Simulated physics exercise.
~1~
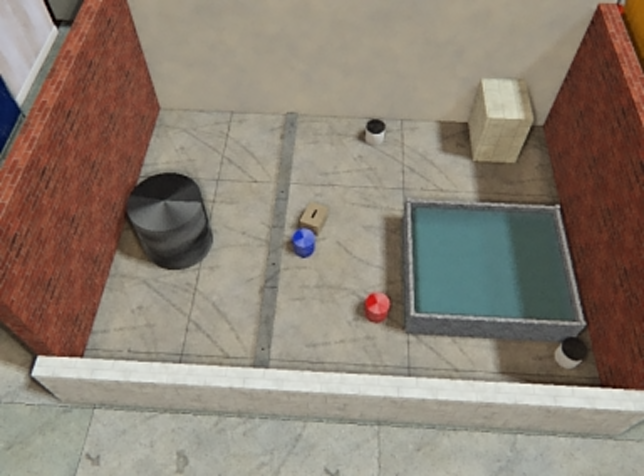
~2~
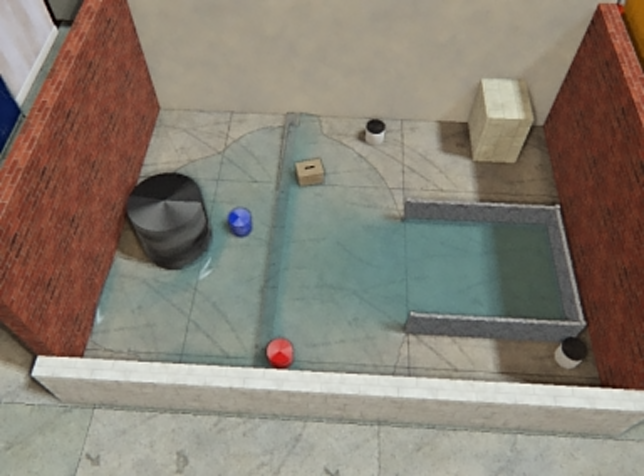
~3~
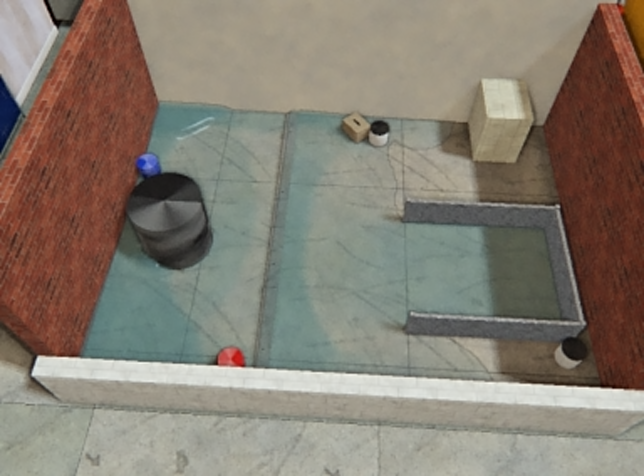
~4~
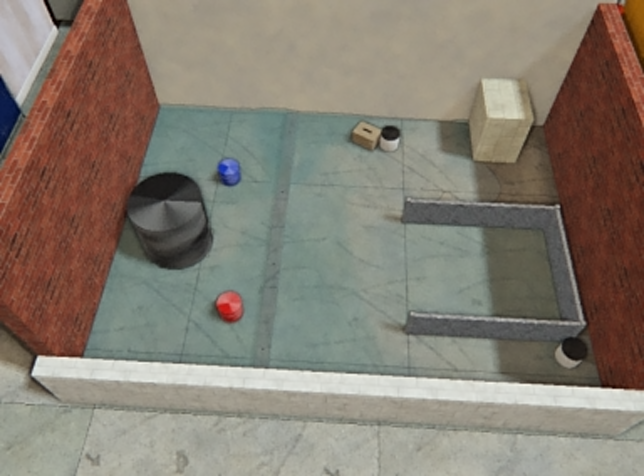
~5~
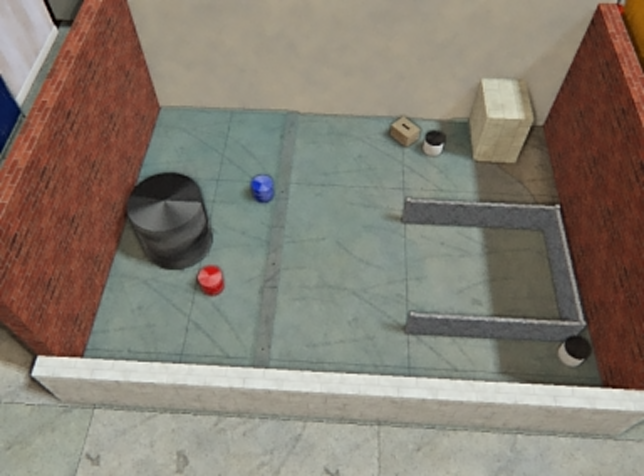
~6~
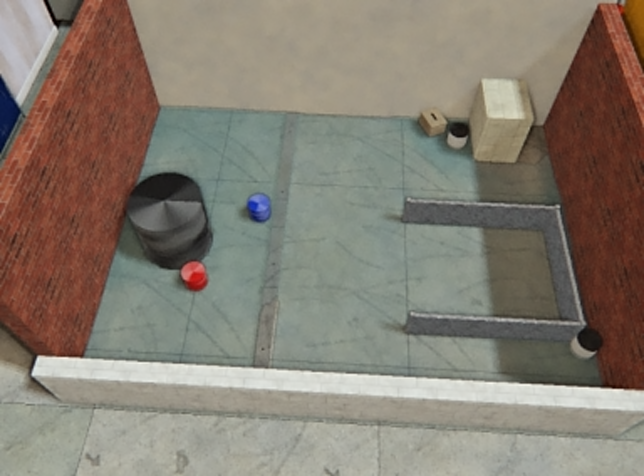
Water fills an open grey tank at the right of a walled paved yard seen from above, with a dark round drum at left and a pale block at back right. A red and a blue pail, a small tan box and two black-topped white containers stand around. The tank's left side opens and water spreads left over the low kerb, carrying both pails across. The blue one drifts behind the drum, then both swing back and settle near it, still left of the kerb. The box and one white container drift right, ending beside the block, while the other container shifts slightly.
